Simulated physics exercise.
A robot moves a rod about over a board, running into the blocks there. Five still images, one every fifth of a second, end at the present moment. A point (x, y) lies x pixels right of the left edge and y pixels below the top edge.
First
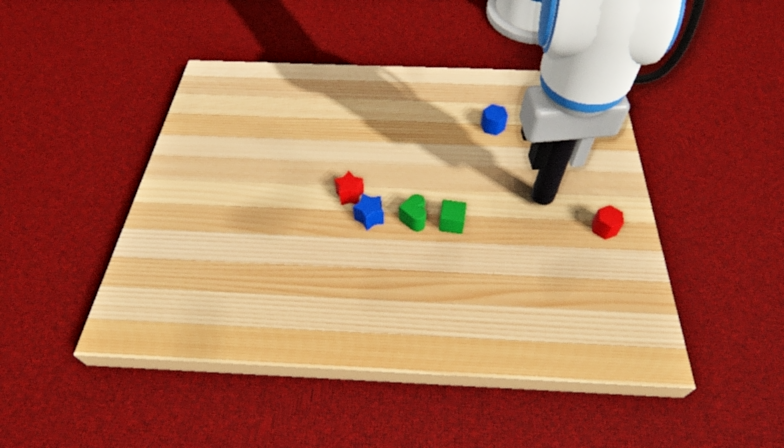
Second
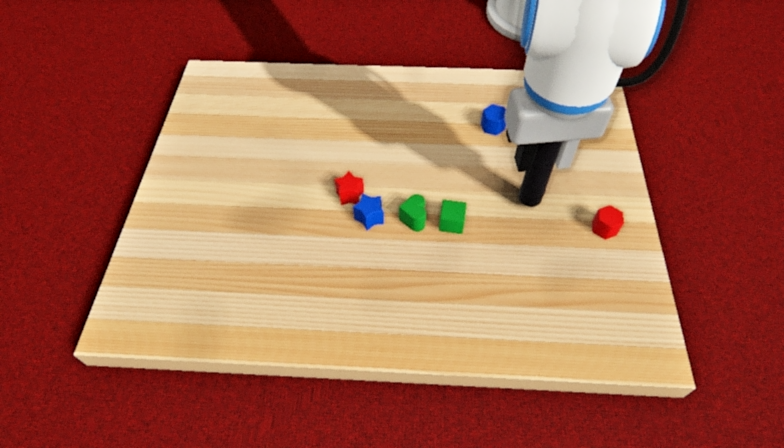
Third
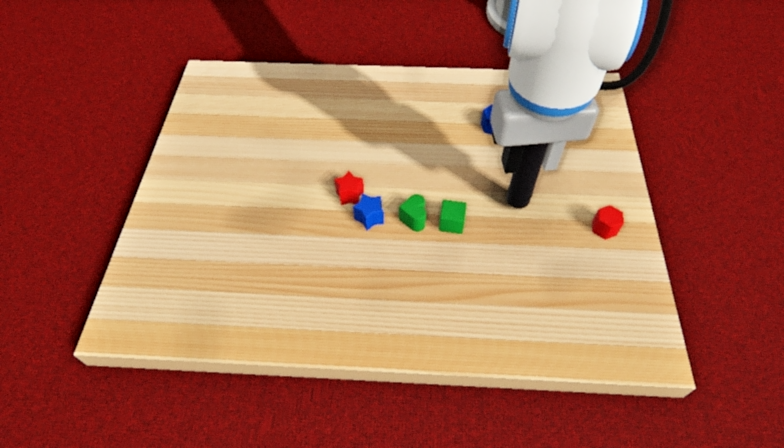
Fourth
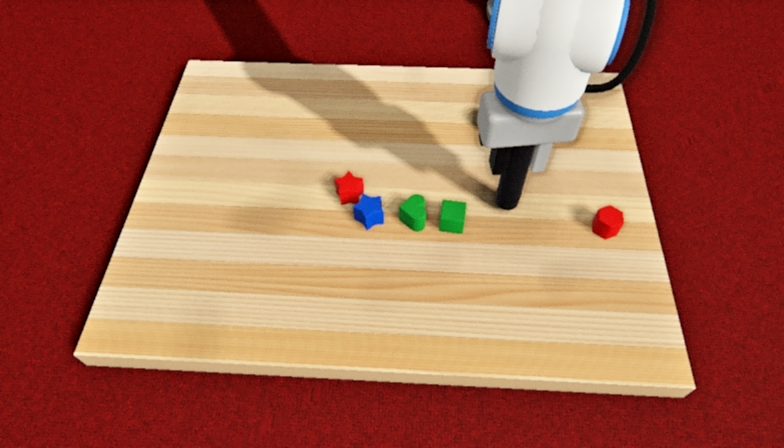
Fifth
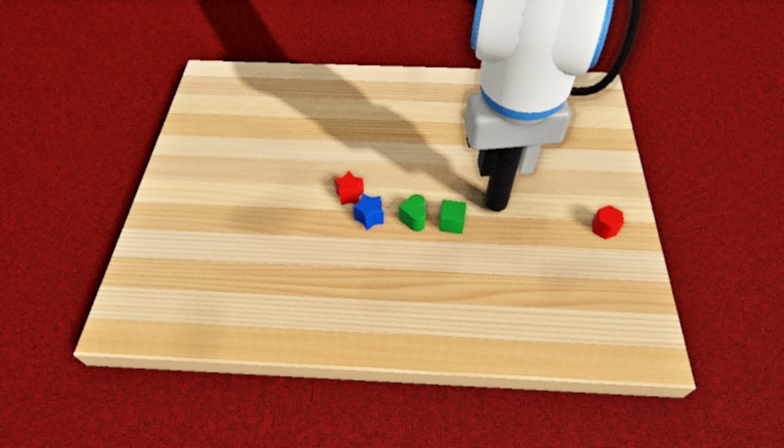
Robot arm sliding a black rod steadily left across a wooden board, nearing a green block while the scattered blocks stay still.
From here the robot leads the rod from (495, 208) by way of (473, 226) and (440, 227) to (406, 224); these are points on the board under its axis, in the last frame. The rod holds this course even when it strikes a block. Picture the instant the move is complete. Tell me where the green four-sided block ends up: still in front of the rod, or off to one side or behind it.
The rod still has the green four-sided block in front of it when the path ends.
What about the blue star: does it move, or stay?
It will be nudged away from its spot.
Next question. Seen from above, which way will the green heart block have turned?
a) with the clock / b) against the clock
Option a.
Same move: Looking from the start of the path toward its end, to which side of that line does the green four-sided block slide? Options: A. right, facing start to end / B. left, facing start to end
A.
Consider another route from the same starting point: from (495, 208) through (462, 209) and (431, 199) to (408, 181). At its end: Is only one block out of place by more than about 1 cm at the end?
Final answer: Yes.
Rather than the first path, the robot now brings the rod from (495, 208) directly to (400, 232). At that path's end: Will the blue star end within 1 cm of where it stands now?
My answer is no.
On the path given first. One third of the way, rod (473, 222); green four-sided block (449, 210).
Two thirds of the way, rod (440, 222); green heart block (394, 203), turned 20° clockwise; green four-sided block (416, 210).
At the end, rod (406, 219); red star (344, 179), turned 25° clockwise; blue star (337, 202); green heart block (362, 197), turned 25° clockwise; green four-sided block (382, 205), turned 15° clockwise.
